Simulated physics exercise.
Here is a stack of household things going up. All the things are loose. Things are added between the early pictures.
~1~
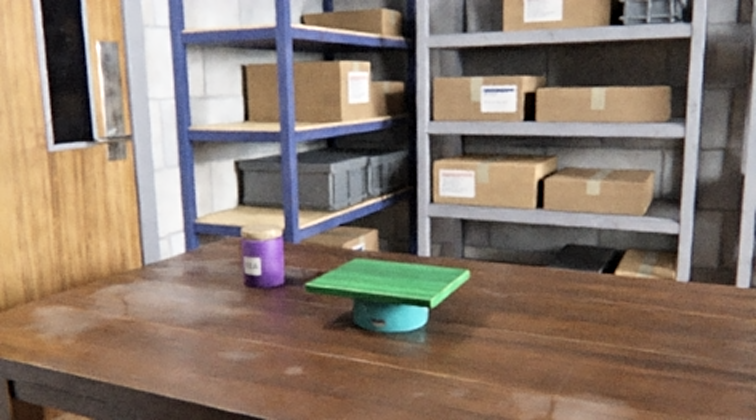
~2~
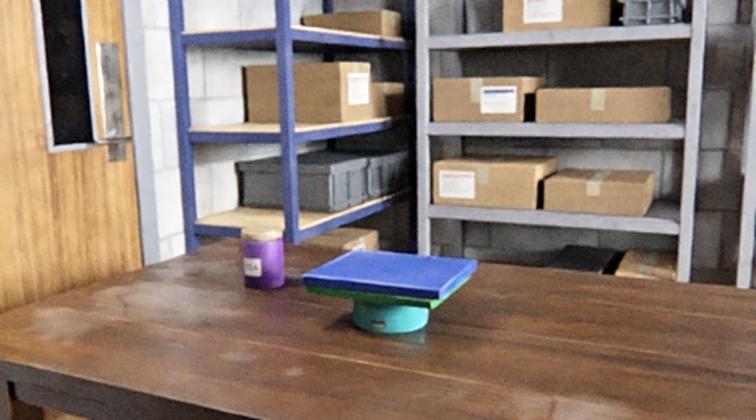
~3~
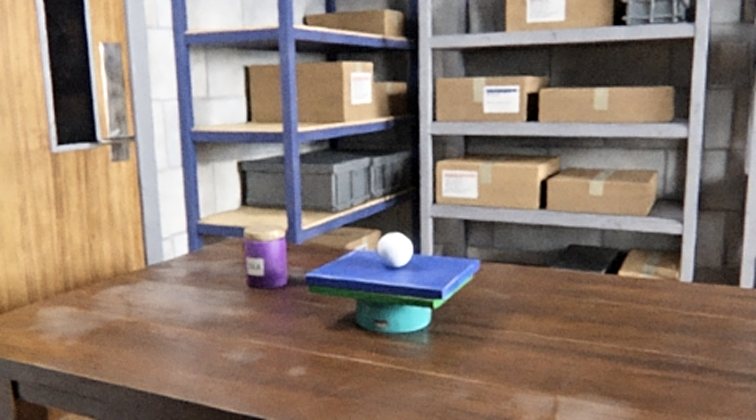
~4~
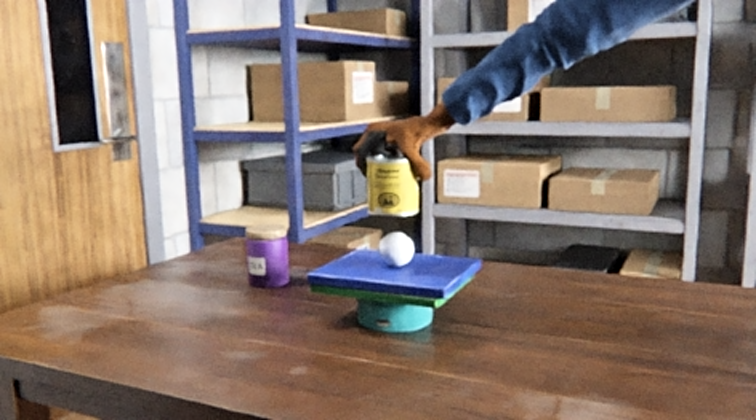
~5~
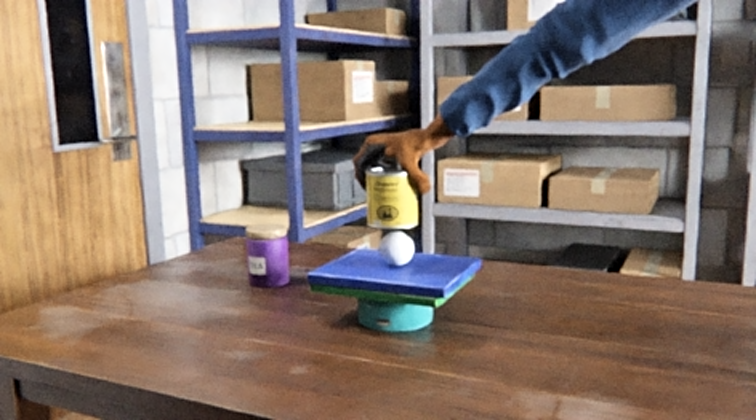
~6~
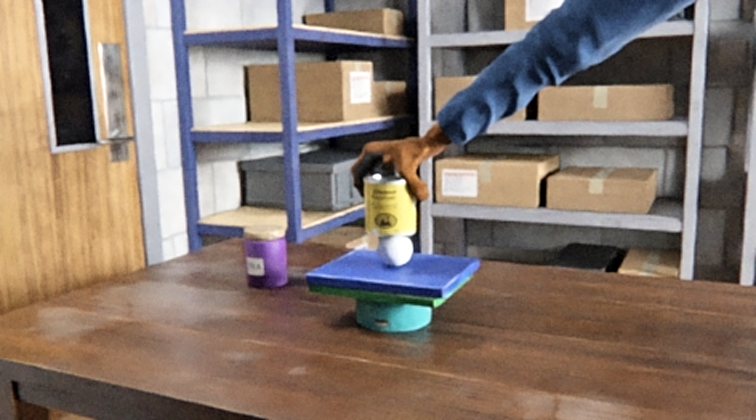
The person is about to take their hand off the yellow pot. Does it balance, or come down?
In the end the pile comes apart.
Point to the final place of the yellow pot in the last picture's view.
Around (275, 274).
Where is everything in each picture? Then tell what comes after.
The last thing is not in view yet, in the first frame.
The last thing is not in view yet, in the second frame.
The last thing is not in view yet, in the third frame.
Still above its spot; yellow pot (393, 185), in the fourth frame.
Still above its spot; yellow pot (392, 197); purple jar (268, 255), in the fifth frame.
Set down, still held; yellow pot (390, 205); blue tray (395, 271), in the sixth frame.
Then, 0.60 s past the last view, yellow pot now fallen.
Then, 0.80 s past the last view, things are still on the move.
Finally, fallen, yellow pot; the other 5 still in place. Final places as the last picture's camera would see them, yellow pot near (275, 274). The pile gives way.
